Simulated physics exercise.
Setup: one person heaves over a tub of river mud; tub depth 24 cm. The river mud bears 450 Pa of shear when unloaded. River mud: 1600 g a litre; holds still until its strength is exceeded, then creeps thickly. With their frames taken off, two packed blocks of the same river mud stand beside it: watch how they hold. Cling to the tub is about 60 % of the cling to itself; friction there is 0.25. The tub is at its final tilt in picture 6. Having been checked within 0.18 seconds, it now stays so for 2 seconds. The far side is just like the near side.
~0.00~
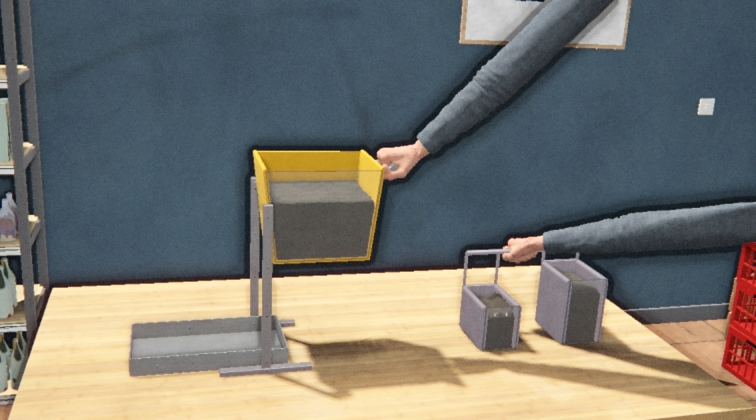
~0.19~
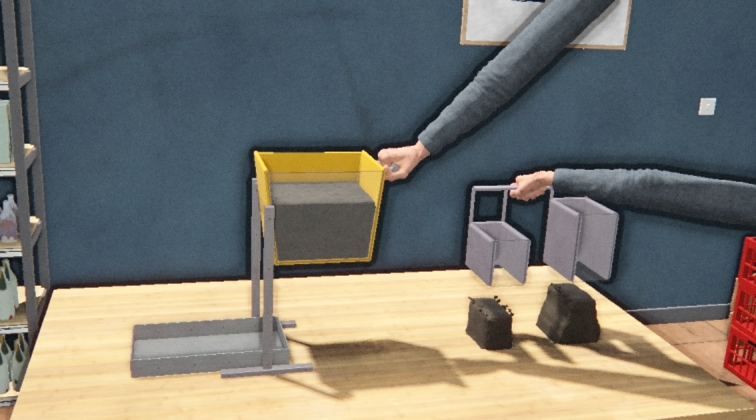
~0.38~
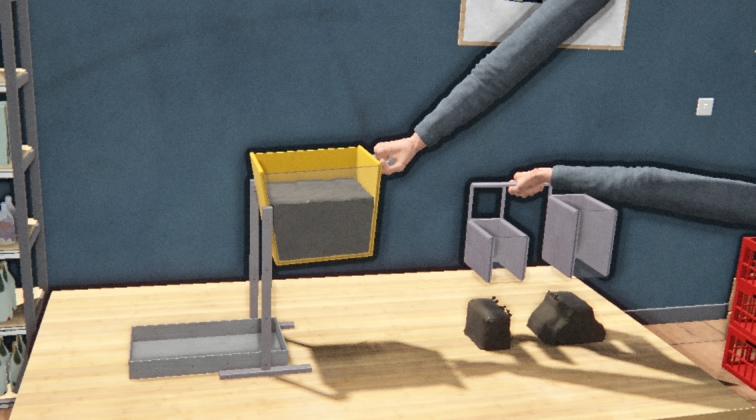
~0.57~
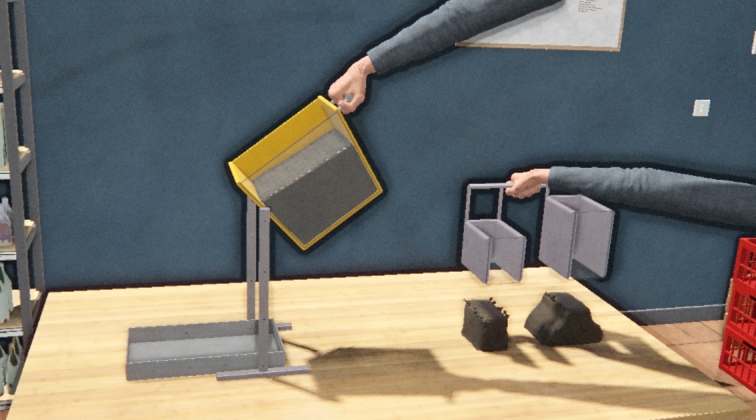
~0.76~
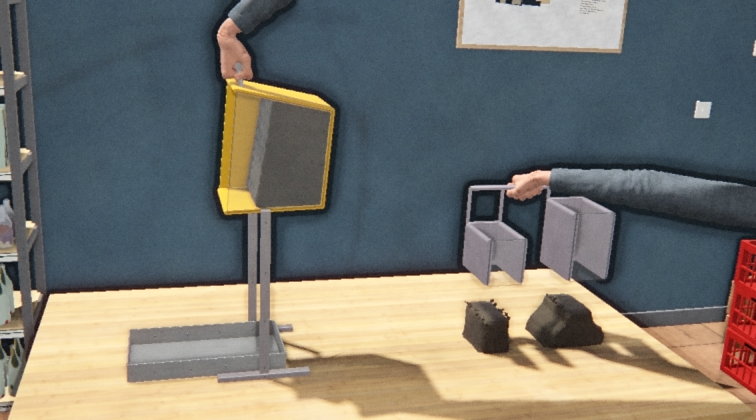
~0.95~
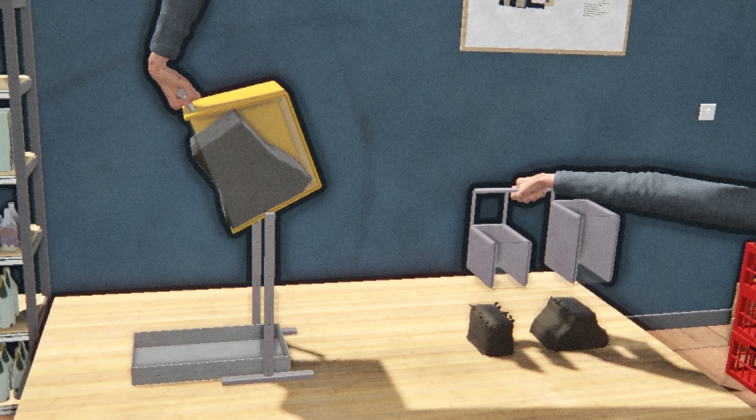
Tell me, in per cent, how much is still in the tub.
Something like 0 out of 100.
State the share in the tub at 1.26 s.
Close to 0 in a hundred.
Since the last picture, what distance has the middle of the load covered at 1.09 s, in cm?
About 18 cm.
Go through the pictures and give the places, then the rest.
In the first frame, handle-side rim at (381, 170), tilt 0 degrees; top of the river mud at (282, 202); blocks stand 11 cm, 17 cm (left to right).
In the second frame, handle-side rim at (382, 171), tilt 0 degrees; top of the river mud at (283, 203); blocks stand 11 cm, 14 cm (left to right).
In the third frame, handle-side rim at (378, 165), tilt 3 degrees; top of the river mud at (369, 198); blocks stand 10 cm, 11 cm (left to right).
In the fourth frame, handle-side rim at (336, 111), tilt 37 degrees; top of the river mud at (349, 146); blocks stand 10 cm, 11 cm (left to right).
In the fifth frame, handle-side rim at (235, 92), tilt 86 degrees; top of the river mud at (279, 103); blocks stand 10 cm, 11 cm (left to right).
In the sixth frame, handle-side rim at (187, 121), tilt 111 degrees; top of the river mud at (238, 124); blocks stand 10 cm, 11 cm (left to right).
After 1.09 s, the tub is at 111 degrees and holds 29 %.
After 1.26 s, the tub is at 111 degrees and holds 0 %.
After 1.43 s, the tub is at 111 degrees and holds 0 %.
After 1.60 s, the tub is at 111 degrees and holds 0 %.
After 2.95 s, at the end, the tub is at 111 degrees and holds 0 %.
